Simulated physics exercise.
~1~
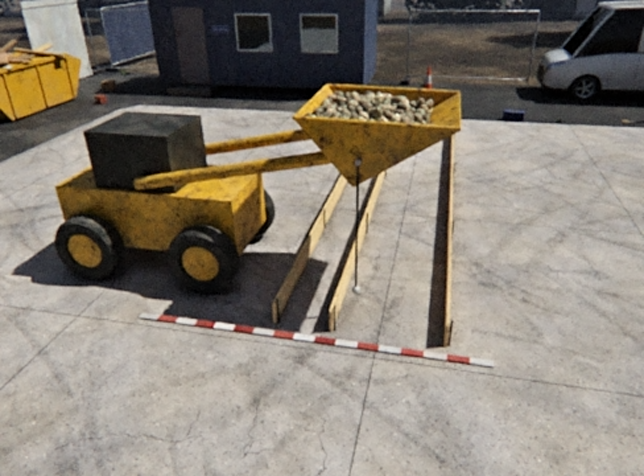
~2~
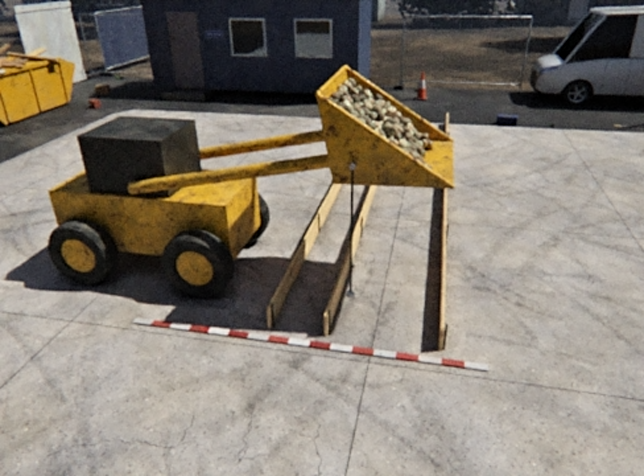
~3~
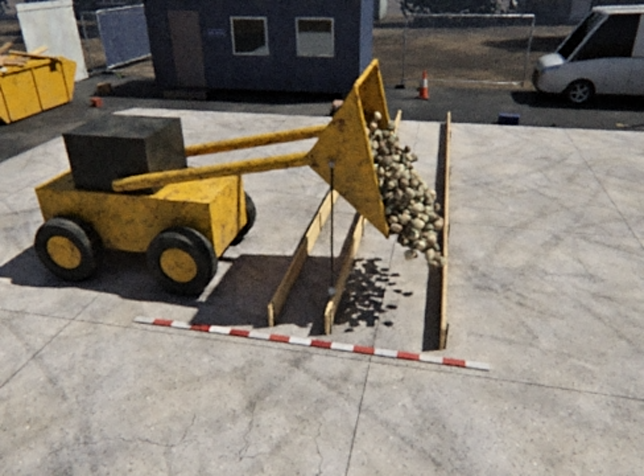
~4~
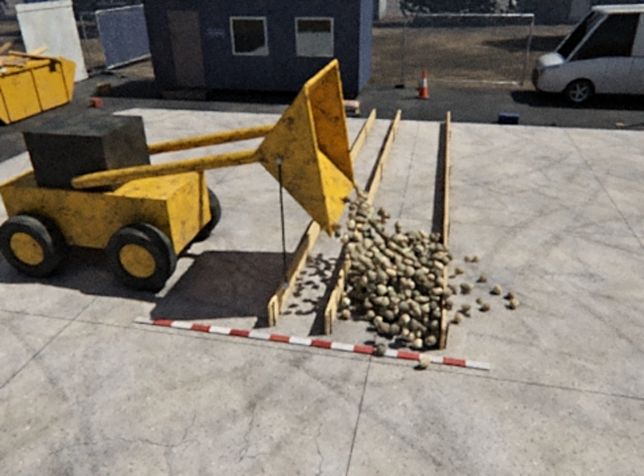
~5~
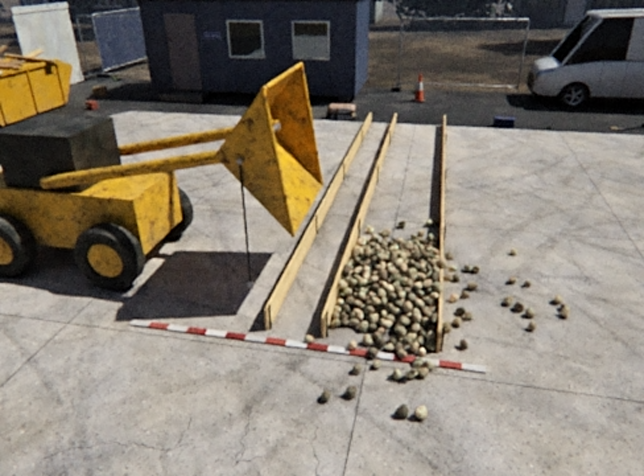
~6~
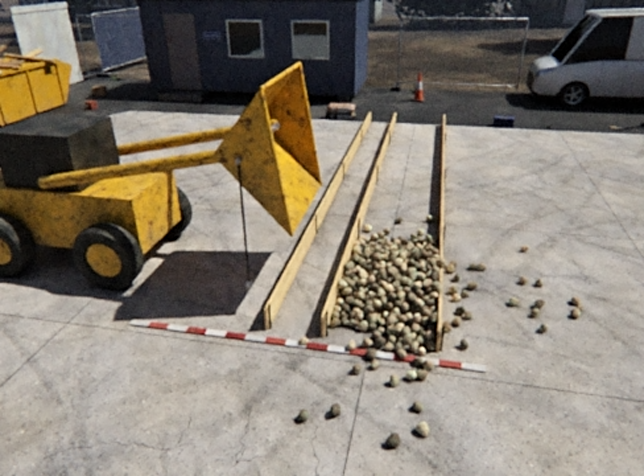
Yellow loader tipping round stones between wooden boards while backing left, leaving a heap in the right bay and some scattered beyond.
